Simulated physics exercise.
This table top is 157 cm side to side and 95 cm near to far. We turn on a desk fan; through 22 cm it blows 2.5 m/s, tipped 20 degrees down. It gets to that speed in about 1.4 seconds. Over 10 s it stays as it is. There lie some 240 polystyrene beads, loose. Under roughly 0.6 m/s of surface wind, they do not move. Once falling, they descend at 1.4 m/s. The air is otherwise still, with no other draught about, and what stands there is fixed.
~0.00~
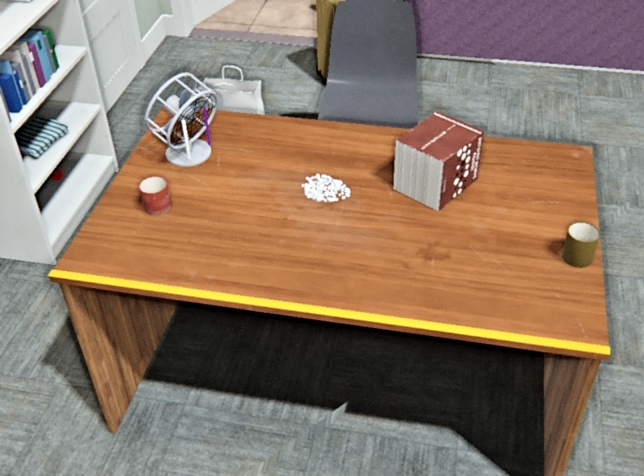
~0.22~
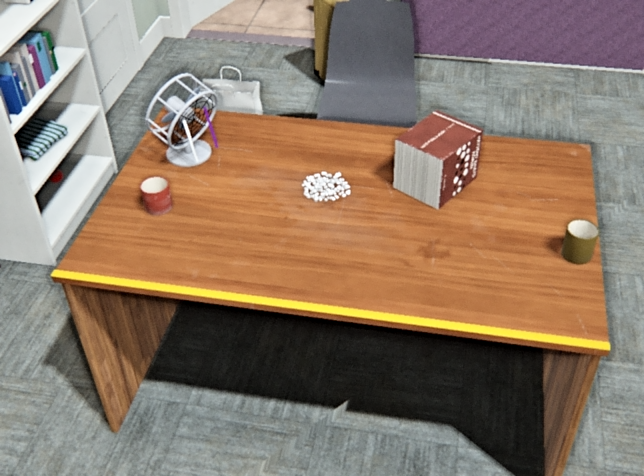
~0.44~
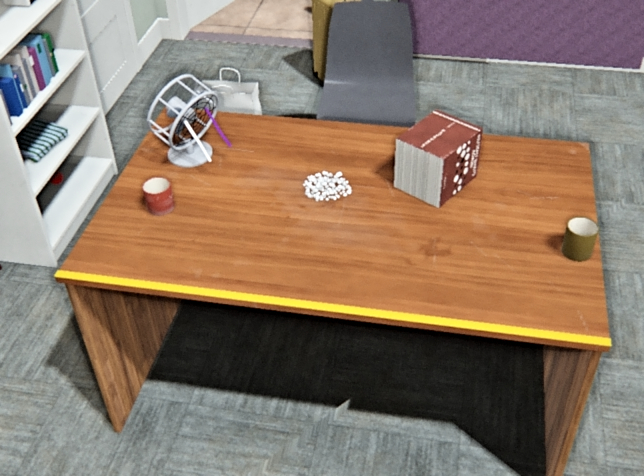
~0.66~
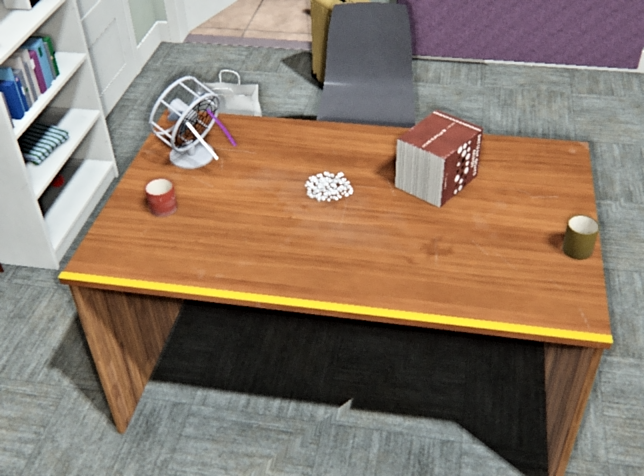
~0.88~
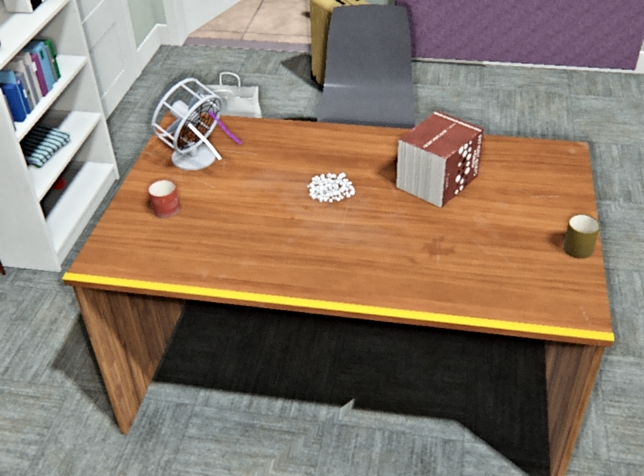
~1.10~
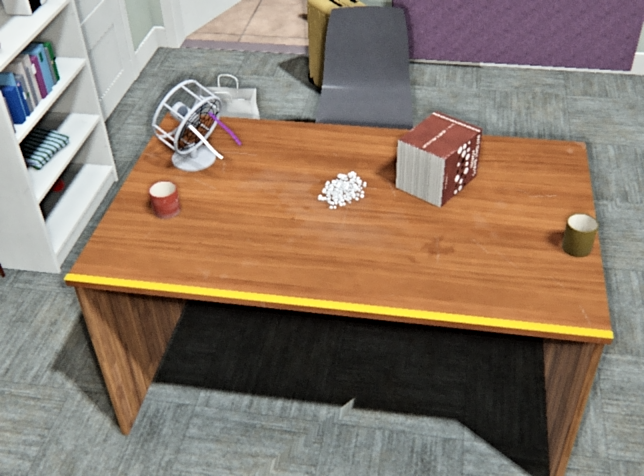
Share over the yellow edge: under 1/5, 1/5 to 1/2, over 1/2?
The portion is smaller than a fifth.
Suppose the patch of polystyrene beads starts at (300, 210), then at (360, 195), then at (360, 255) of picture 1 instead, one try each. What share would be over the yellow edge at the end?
70, 0 and 100 in a hundred, respectively.
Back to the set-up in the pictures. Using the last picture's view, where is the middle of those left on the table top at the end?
Centre: Roughly (555, 206).
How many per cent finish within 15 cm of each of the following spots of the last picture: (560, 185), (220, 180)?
15 %, 0 %.
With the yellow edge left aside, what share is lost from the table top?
That lands at some 70 %.
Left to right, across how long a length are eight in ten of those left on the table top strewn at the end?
Roughly 30 cm.
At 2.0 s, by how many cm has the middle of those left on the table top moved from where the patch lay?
The middle is some 75 cm from where it began.
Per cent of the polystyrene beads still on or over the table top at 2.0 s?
I'd put it near 80 per cent.
After 2.0 s, 98 % are on the move or not yet settled, 0 % are over the yellow edge; the middle of those still in play is near (559, 218).
After 3.2 s, 39 % are on the move or not yet settled, 0 % are over the yellow edge; the middle of those still in play is near (564, 203).
After 5.5 s, 22 % are on the move or not yet settled, 0 % are over the yellow edge; the middle of those still in play is near (566, 211).
After 10.0 s, at the end, 0 % are over the yellow edge; the middle of those still in play is near (555, 206).
